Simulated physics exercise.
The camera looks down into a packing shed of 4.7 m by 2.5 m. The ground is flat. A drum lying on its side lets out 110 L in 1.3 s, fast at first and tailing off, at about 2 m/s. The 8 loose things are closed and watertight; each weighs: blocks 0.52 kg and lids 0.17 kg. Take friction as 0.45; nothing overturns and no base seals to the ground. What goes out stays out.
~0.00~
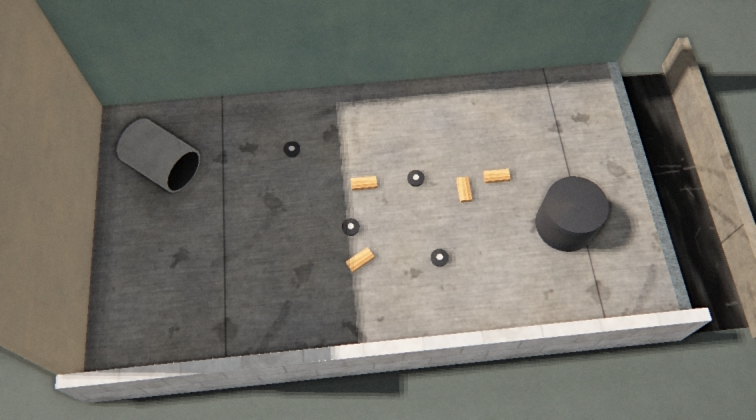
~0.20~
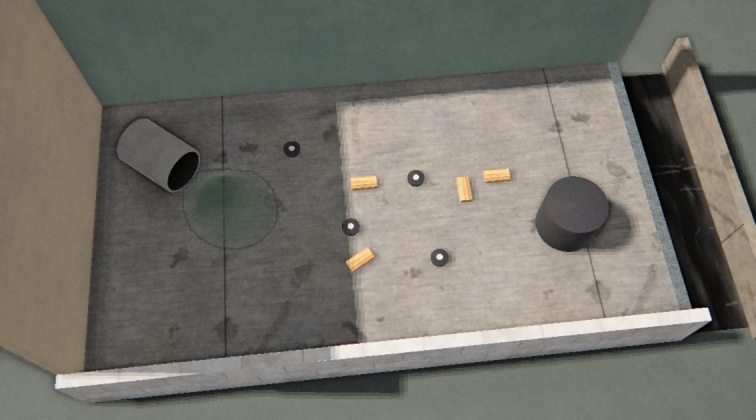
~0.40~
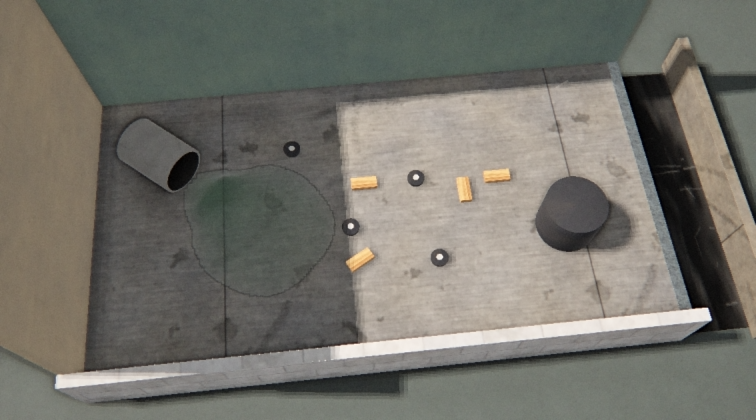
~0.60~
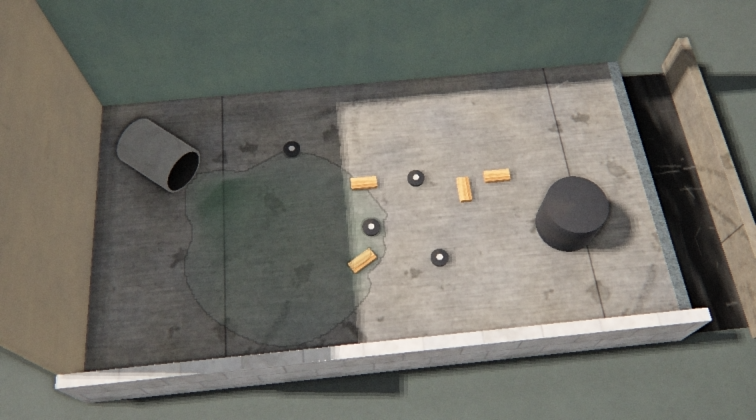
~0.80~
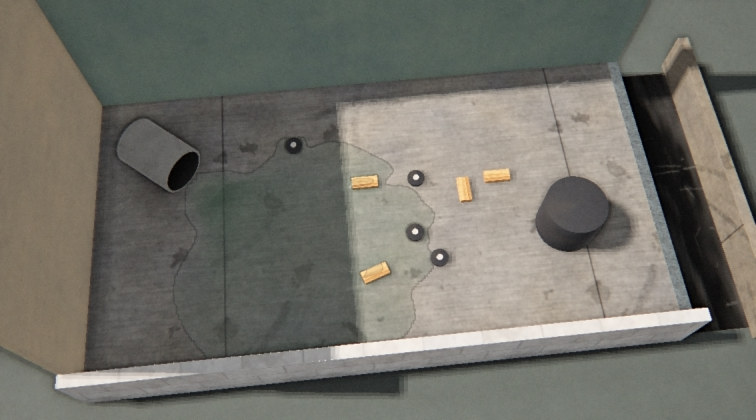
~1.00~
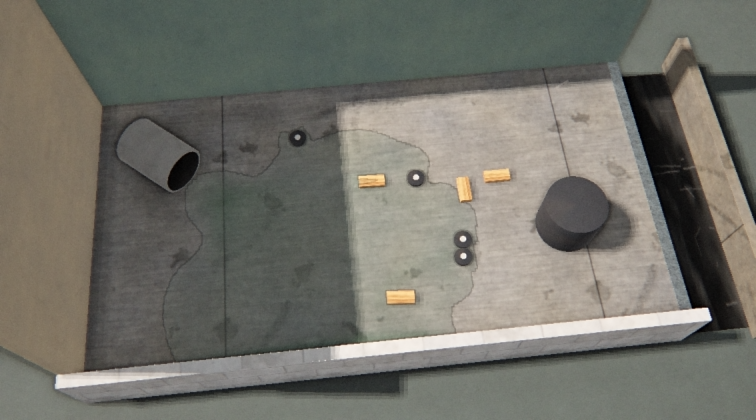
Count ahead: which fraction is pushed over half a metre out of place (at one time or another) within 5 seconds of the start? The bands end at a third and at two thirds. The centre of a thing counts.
Share: From one to two thirds.
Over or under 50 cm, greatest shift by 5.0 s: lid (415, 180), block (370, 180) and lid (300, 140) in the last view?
In turn: More, past it, less.
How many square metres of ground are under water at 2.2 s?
Some 4.5 m2.
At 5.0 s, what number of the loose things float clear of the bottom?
I count 0.
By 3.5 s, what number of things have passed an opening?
By then 3.
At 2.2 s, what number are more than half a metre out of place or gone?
5 of them.
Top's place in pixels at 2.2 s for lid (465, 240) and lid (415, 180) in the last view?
Near (655, 271) and (476, 161).
After 1.4 s 3 of 8 are over 50 cm from their spots; 1 afloat.
After 2.2 s 5 of 8 are over 50 cm from their spots; 3 afloat.
After 3.5 s 5 of 8 are over 50 cm from their spots; 0 afloat.
After 5.0 s 5 of 8 are over 50 cm from their spots, and 5 have been at some point; 0 afloat.
